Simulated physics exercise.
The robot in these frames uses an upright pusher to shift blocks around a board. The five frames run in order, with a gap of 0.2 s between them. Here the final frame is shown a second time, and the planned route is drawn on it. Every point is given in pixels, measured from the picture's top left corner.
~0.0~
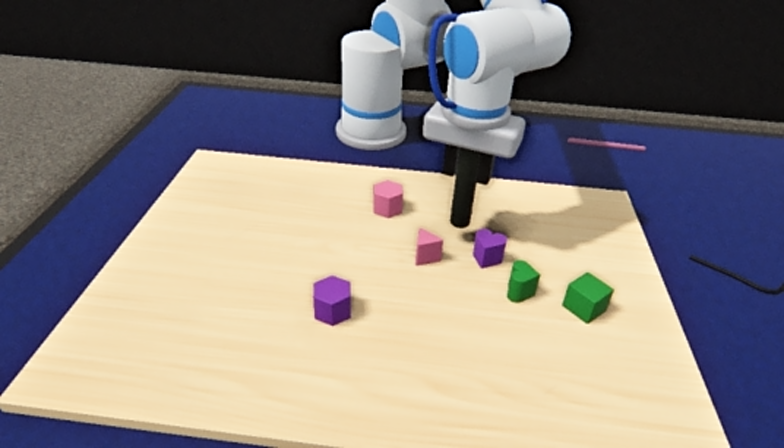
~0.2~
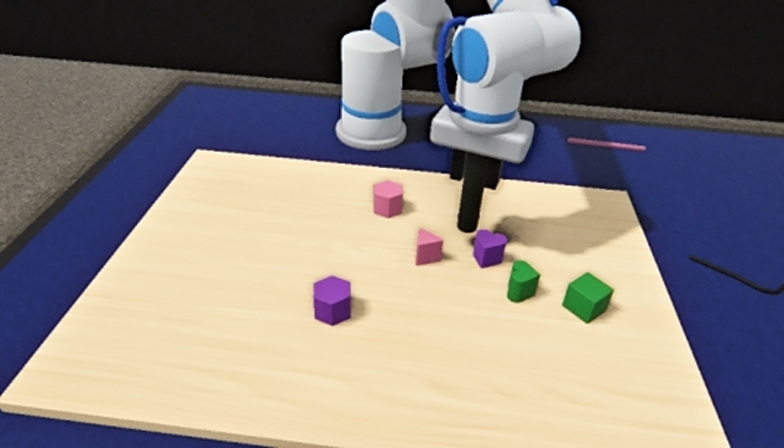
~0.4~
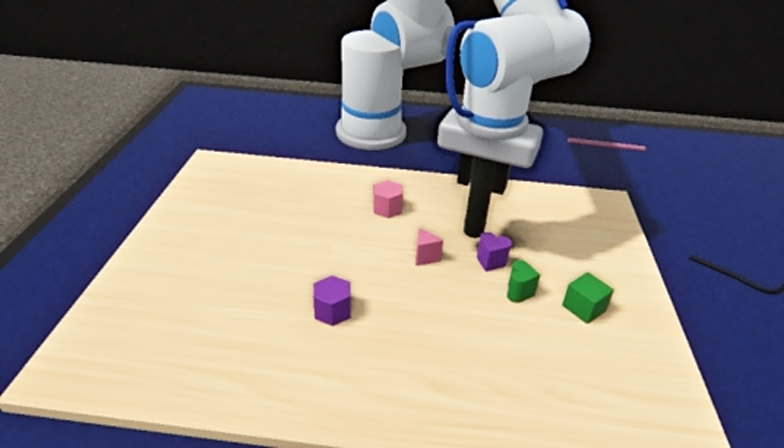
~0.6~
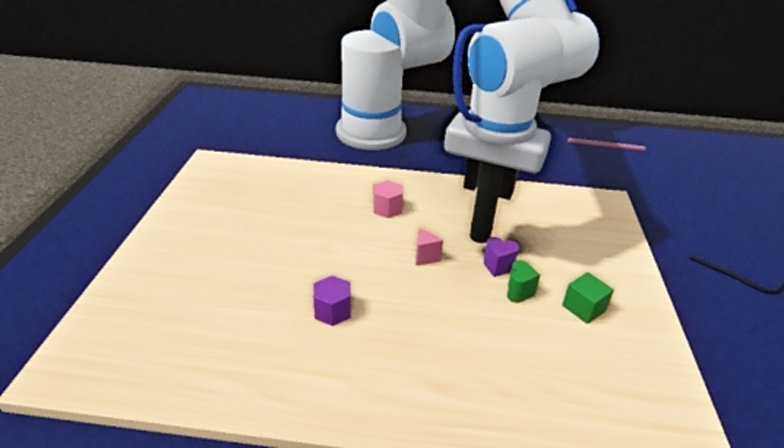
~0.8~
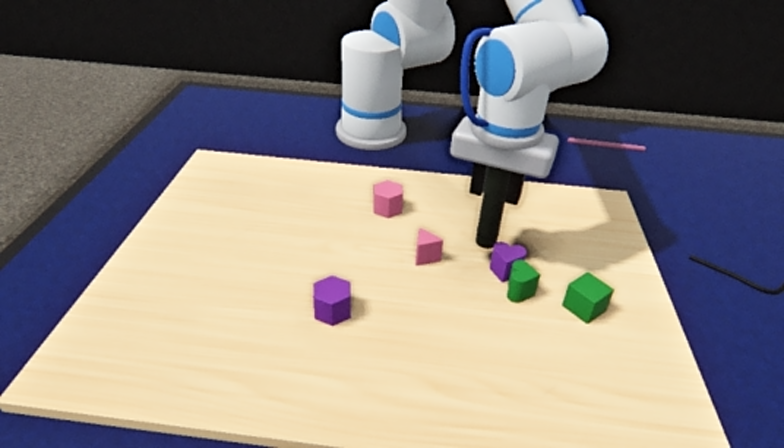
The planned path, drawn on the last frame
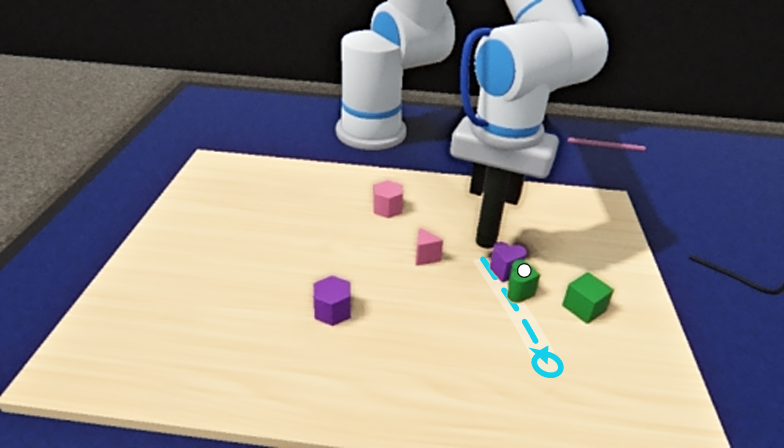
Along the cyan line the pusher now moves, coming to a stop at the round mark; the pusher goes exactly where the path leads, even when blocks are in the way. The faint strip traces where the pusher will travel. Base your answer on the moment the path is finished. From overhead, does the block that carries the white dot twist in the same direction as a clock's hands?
Answer: Yes.
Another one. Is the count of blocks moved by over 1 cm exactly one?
Answer: No.
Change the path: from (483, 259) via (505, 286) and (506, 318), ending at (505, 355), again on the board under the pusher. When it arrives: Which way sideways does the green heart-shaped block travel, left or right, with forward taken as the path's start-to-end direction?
My prediction: Leftwards.
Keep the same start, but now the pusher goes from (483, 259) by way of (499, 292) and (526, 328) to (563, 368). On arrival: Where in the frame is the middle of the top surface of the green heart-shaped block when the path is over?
At pixel (544, 280).
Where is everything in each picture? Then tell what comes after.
Pusher's lower end (460, 223); pink triangular piece (427, 237); purple heart-shaped block (491, 238); green heart-shaped block (524, 271), in the first frame.
Pusher (467, 228); blocks still, in the second frame.
Pusher (474, 233); purple heart-shaped block (495, 241), in the third frame.
Pusher (480, 238); purple heart-shaped block (502, 246), in the fourth frame.
Pusher (486, 243); pink triangular piece (427, 237); purple heart-shaped block (510, 251); green heart-shaped block (524, 271), in the fifth frame.
Drawn move, from (483, 259) through (503, 289) and (526, 324) to (547, 364); the dot is on the green heart-shaped block.
The first path, step by step. One third of the way, pusher (507, 273); purple heart-shaped block (532, 264), turned 95° anticlockwise; green heart-shaped block (548, 282), turned 65° clockwise.
Two thirds of the way, pusher (531, 308); purple heart-shaped block (533, 266), turned 115° anticlockwise; green heart-shaped block (553, 284), turned 65° clockwise.
At the end, pusher (553, 348); pink triangular piece still; purple heart-shaped block (533, 266), turned 115° anticlockwise; green heart-shaped block (553, 284), turned 65° clockwise.
